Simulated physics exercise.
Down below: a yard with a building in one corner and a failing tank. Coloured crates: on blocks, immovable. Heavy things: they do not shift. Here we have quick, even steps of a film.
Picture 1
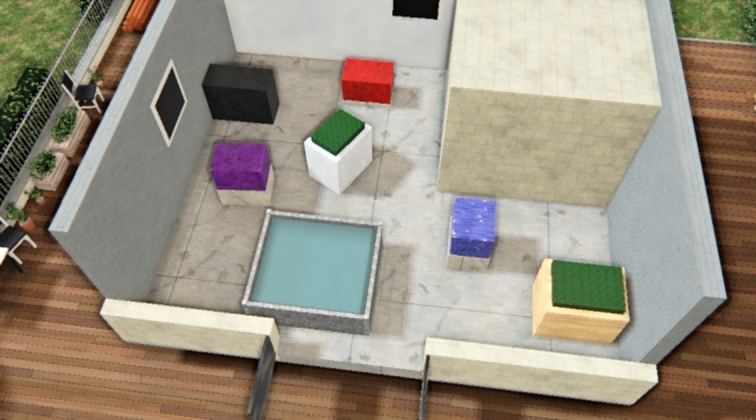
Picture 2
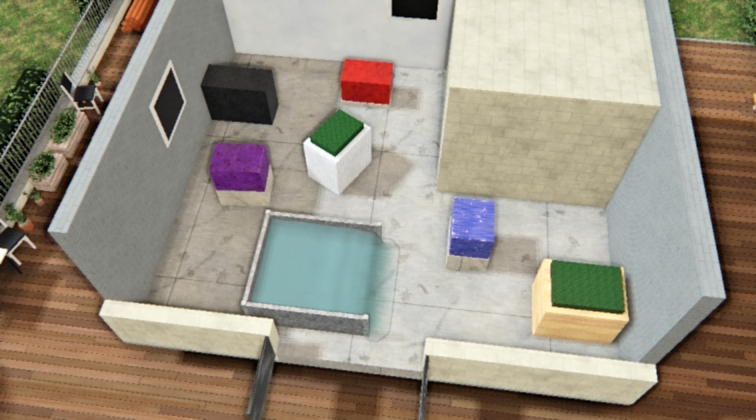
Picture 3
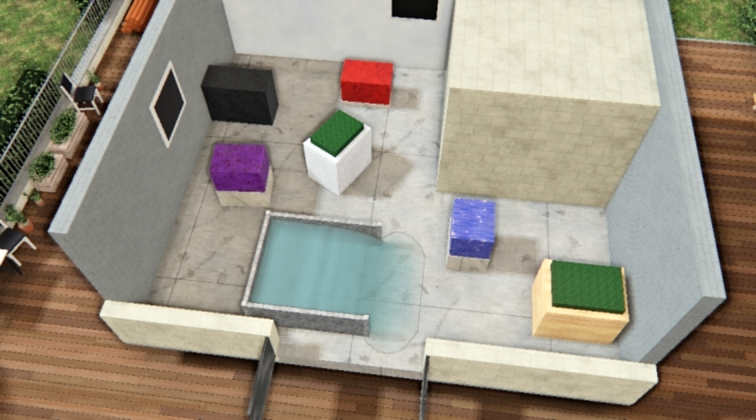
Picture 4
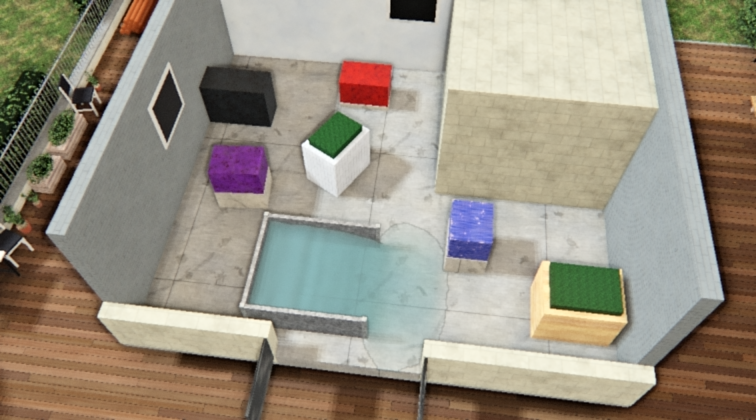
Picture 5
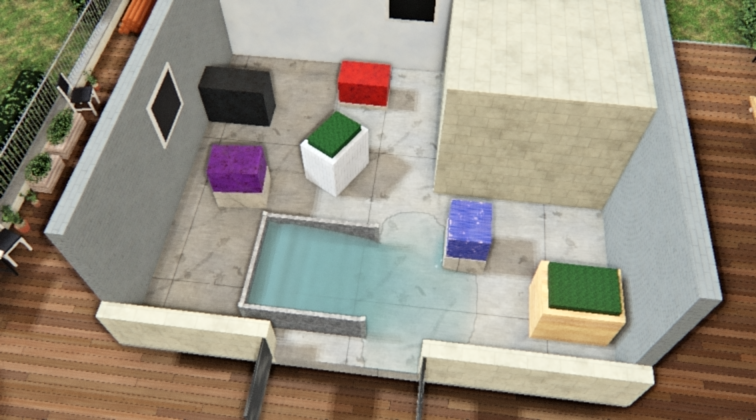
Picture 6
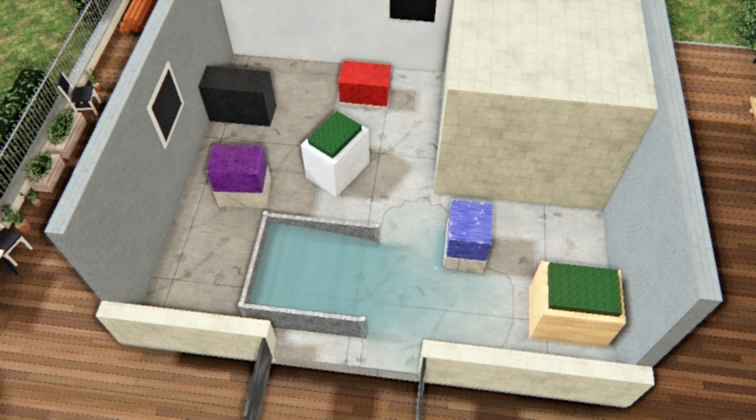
A walled yard with a pale block building in its back right corner is seen from high above, with wooden decking around it. A grey-rimmed tank of blue-green water sits near the front, with black, red and purple crates, a green-topped white one, a blue one and a green-topped wooden one around it. The tank's right side opens and water spreads rightward across the floor, while the crates stay still.
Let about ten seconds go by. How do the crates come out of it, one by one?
One by one: The purple crate comes out dry; the blue crate comes out dry; the red crate comes out dry.
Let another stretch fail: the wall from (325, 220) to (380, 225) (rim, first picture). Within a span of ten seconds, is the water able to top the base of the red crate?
As far as I can tell, the red one is overrun.
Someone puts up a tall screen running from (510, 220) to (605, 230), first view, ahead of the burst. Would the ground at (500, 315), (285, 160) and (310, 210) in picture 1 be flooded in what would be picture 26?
In turn: Awash, free of water, not flooded.
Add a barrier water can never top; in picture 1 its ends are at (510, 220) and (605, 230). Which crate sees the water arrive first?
I'd pick the blue-painted one.
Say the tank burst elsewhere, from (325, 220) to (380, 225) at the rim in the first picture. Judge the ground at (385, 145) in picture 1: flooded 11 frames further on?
Honestly, it looks soaked to me.
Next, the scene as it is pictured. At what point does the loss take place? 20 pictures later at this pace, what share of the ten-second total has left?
Roughly 30 per cent.
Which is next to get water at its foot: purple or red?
First comes the crate marked red.
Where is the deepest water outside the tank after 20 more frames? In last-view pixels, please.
Deepest spot: Around (534, 371).
A moment on, water covers 25 % of the floor; the purple crate not reached, the blue crate water round its plinth, the red crate not reached.
Next, water covers 35 % of the floor; the purple crate not reached, the blue crate water round its plinth, the red crate not reached.
Then, water covers 45 % of the floor; the purple crate not reached, the blue crate water round its plinth, the red crate water round its plinth.
Later, water covers 55 % of the floor; the purple crate not reached, the blue crate water round its plinth, the red crate water round its plinth.
In the end, water covers 85 % of the floor; the purple crate stayed above the water, the blue crate stayed above the water, the red crate stayed above the water.
